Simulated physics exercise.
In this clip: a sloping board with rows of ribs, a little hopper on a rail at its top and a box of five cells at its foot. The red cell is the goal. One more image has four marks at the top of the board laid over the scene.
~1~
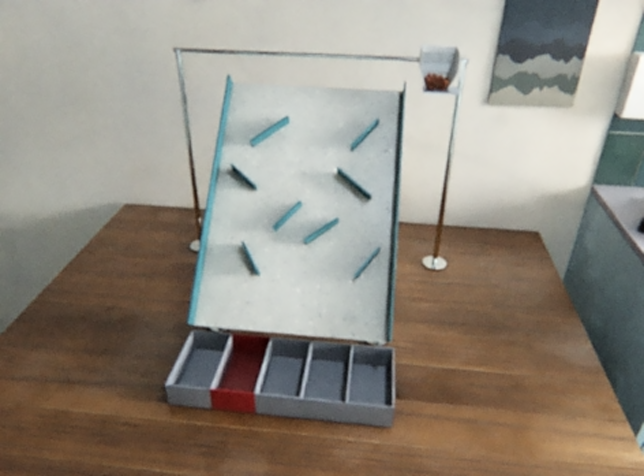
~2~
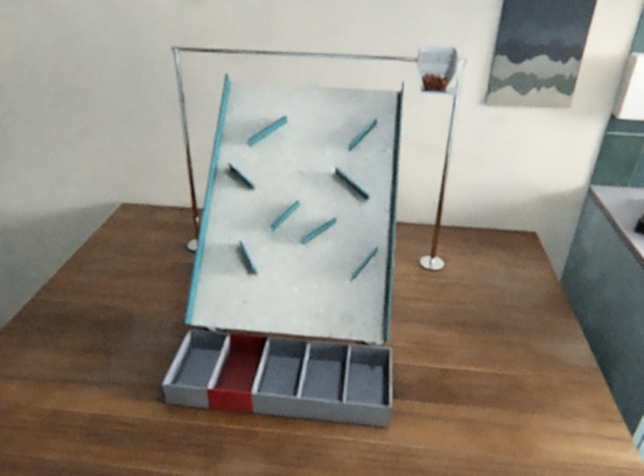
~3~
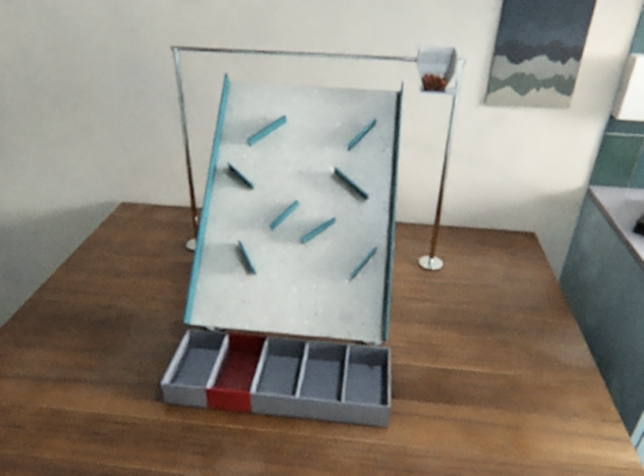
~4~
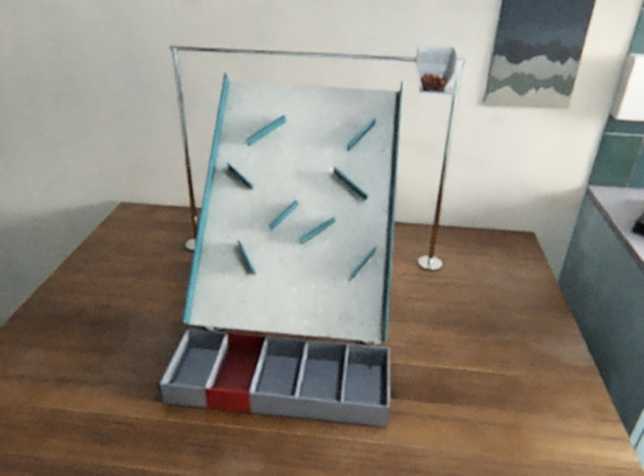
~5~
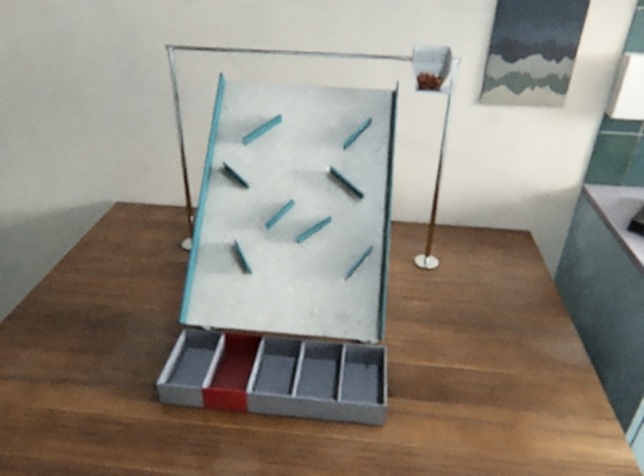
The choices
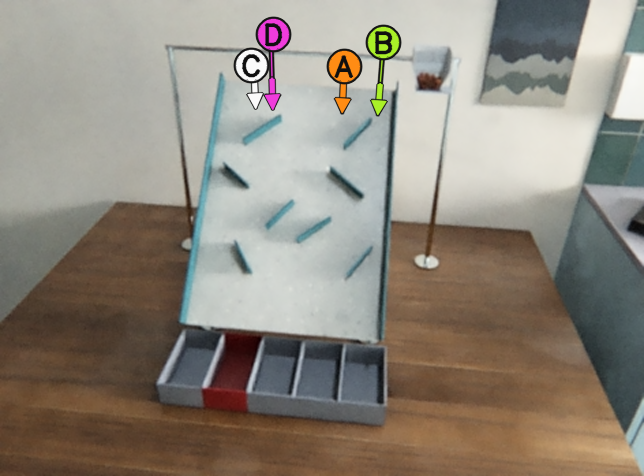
On a wooden table, a sloping board with teal ribs stood above a box of five cells, one red, with a small filled hopper at the rail's right end; nothing moved except the slightly drifting view.
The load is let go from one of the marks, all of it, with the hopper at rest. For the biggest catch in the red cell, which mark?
Mark A does it best.
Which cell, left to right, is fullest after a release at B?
The fifth from the left.
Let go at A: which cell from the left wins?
It is the second one.
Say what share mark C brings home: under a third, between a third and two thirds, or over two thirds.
It is under a third.
On the marked copy, mark A meets the board at (342, 107); mark B meets the board at (378, 109); mark C meets the board at (255, 103); mark D meets the board at (272, 104).
With A, about half in the red cell, about a third in other cells, a stray few held on the board.
With B, a small part in the red cell, most in other cells.
With C, a small part in the red cell, most in other cells.
With D, about a quarter in the red cell, most in other cells.
